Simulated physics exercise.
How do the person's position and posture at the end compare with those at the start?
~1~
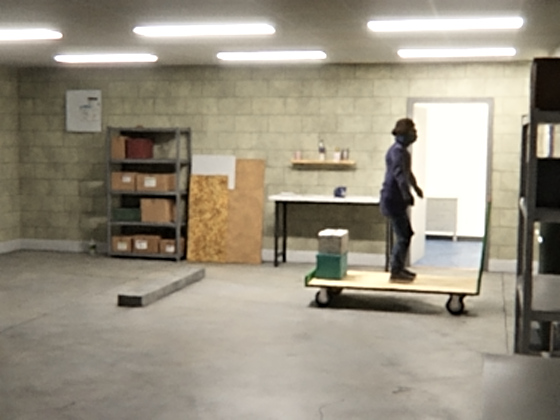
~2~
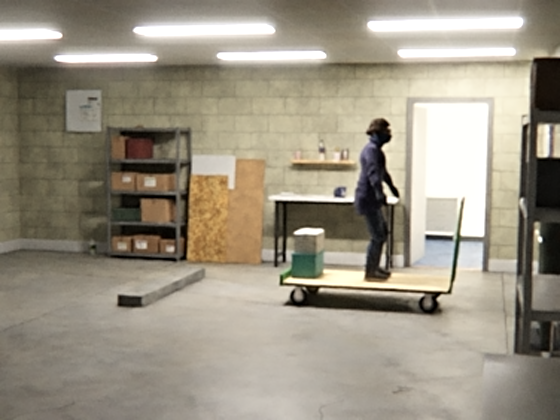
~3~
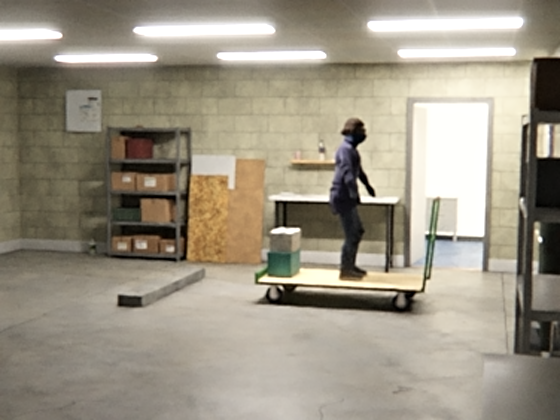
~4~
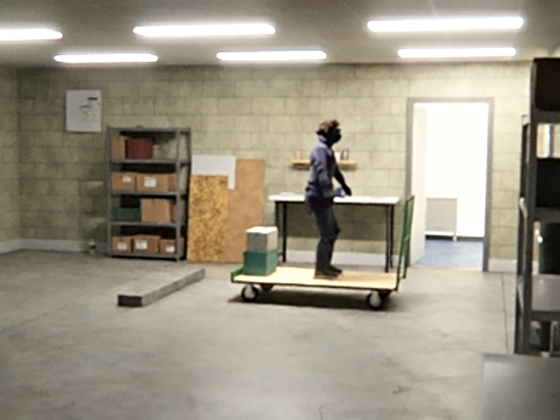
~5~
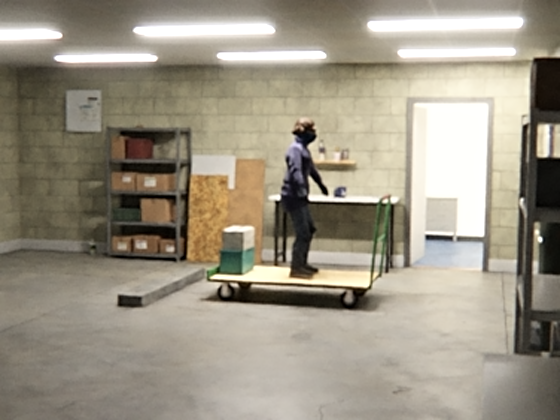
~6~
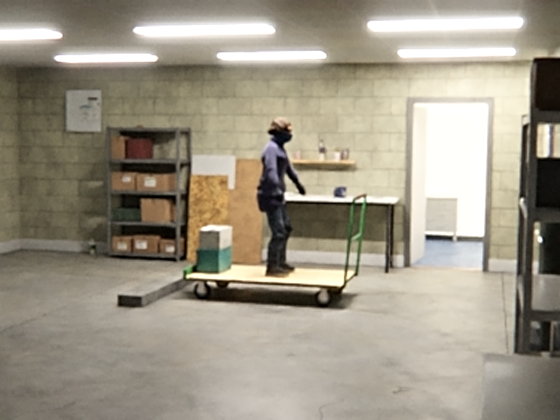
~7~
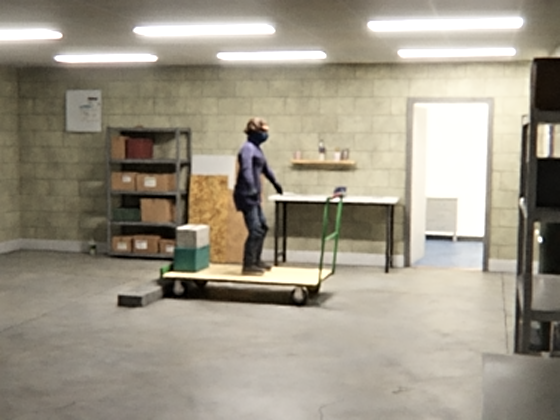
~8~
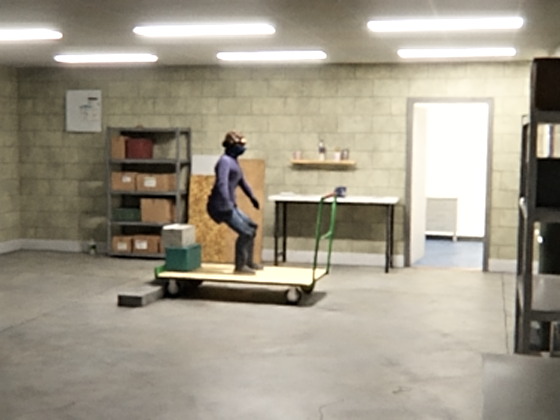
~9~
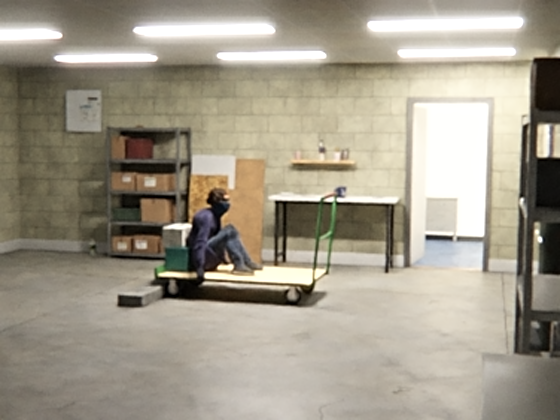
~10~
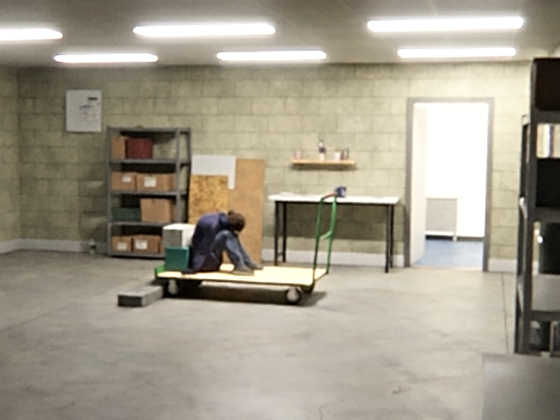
At the start the person stands upright on the trolley in front of the doorway on the right. By the end the person is farther left and lower, sitting slumped forward on the deck beside the boxes.
